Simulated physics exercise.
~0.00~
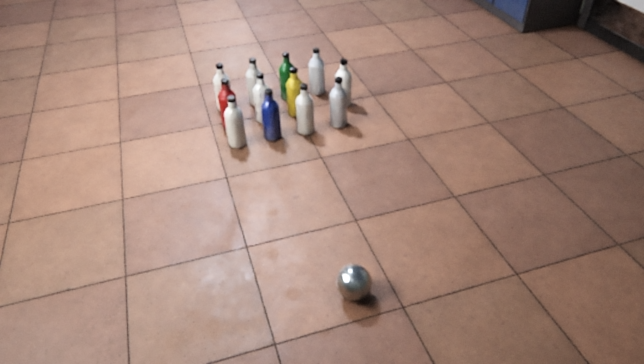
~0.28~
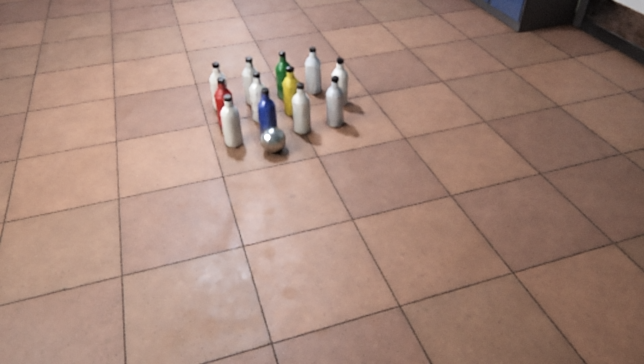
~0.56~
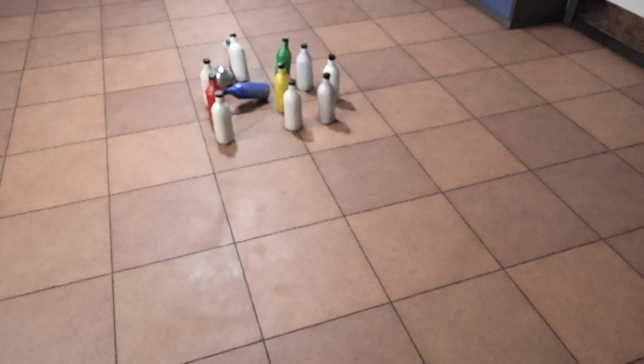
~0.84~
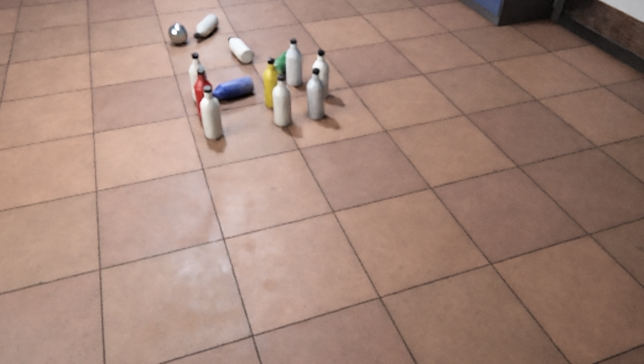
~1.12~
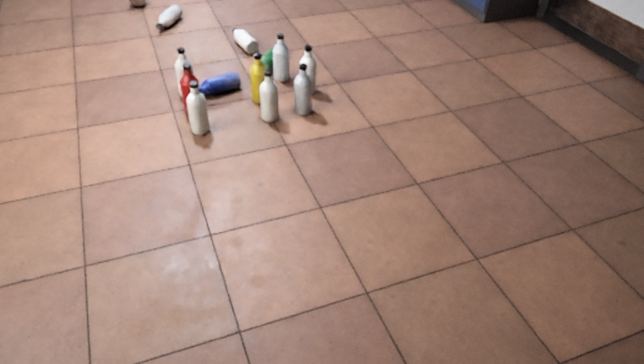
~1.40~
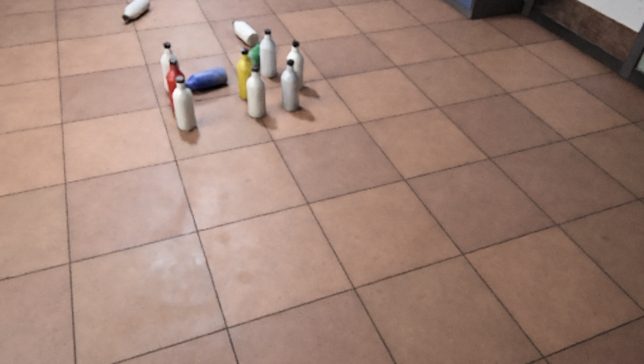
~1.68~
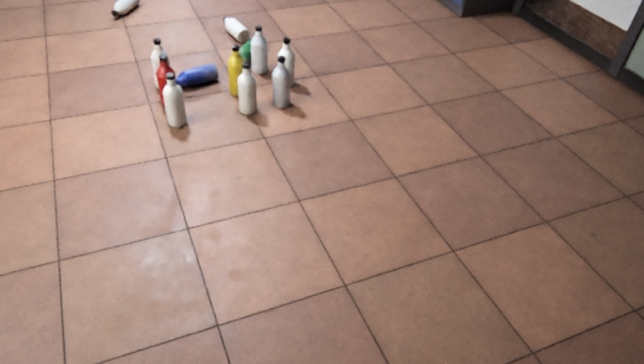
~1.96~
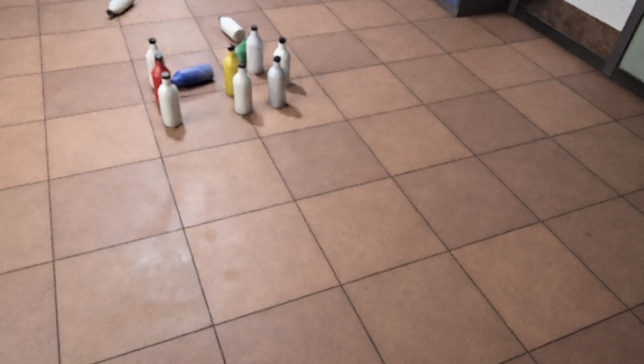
A shiny metal ball rolled across the tiled floor into a cluster of capped bottles, knocking over the blue one, the green one and two pale ones, then rolled away out of sight while the red, yellow and remaining bottles stayed standing.
